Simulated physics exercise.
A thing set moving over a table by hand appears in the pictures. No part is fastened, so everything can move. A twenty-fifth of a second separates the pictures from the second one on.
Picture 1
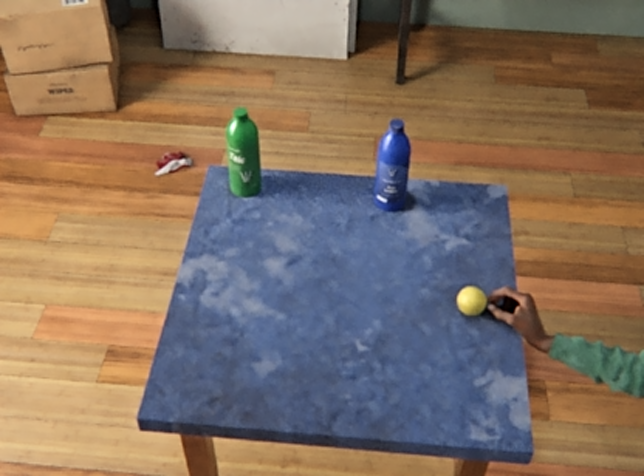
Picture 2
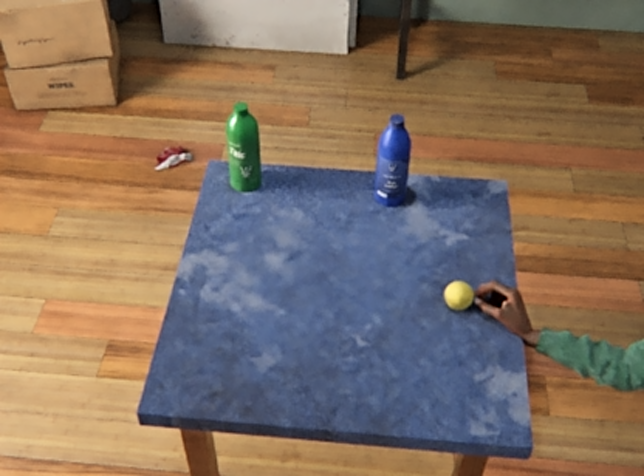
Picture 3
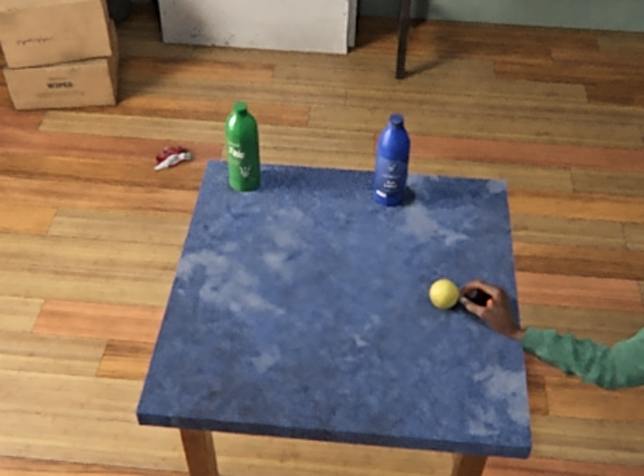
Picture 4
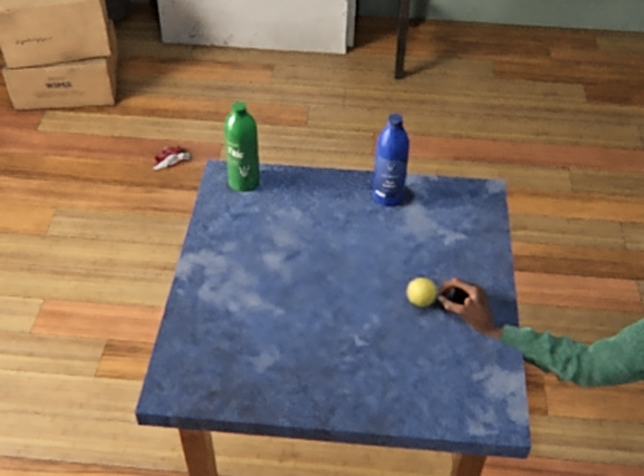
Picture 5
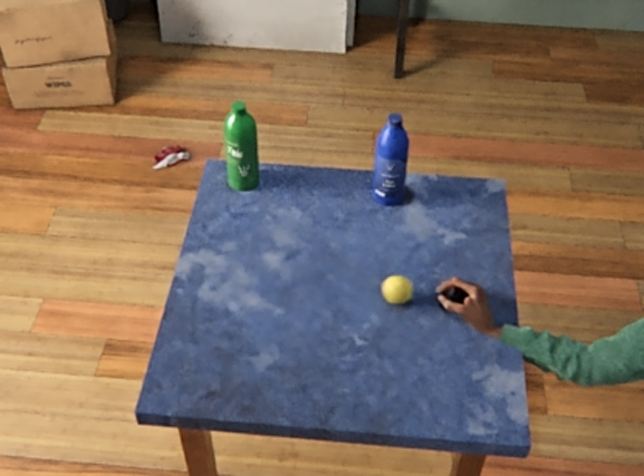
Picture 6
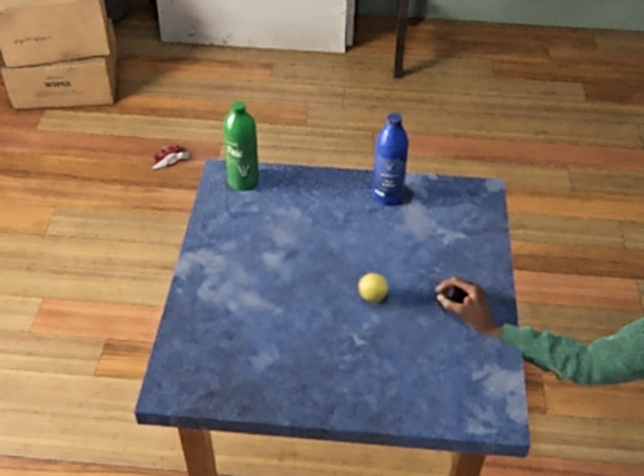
The clip shows a hand in a green sleeve moving a yellow lemon leftward across a blue table with green and blue bottles near its far edge, then releasing it as the lemon continues left away from the fingers.
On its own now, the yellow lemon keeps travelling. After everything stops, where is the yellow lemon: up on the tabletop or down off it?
Pretty sure it is gone from up there, you know.
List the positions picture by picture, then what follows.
In the first frame, under the hand; yellow lemon (472, 301).
In the second frame, under the hand; yellow lemon (459, 296).
In the third frame, under the hand; yellow lemon (444, 294).
In the fourth frame, yellow lemon (422, 292).
In the fifth frame, yellow lemon (398, 290) shifted about its own width.
In the sixth frame, yellow lemon (374, 288) shifted well along.
Then, 0.30 s on from there, yellow lemon shifted well along near (210, 275).
Then, 0.60 s on from there, yellow lemon now off the table.
In the end, off the table, yellow lemon.
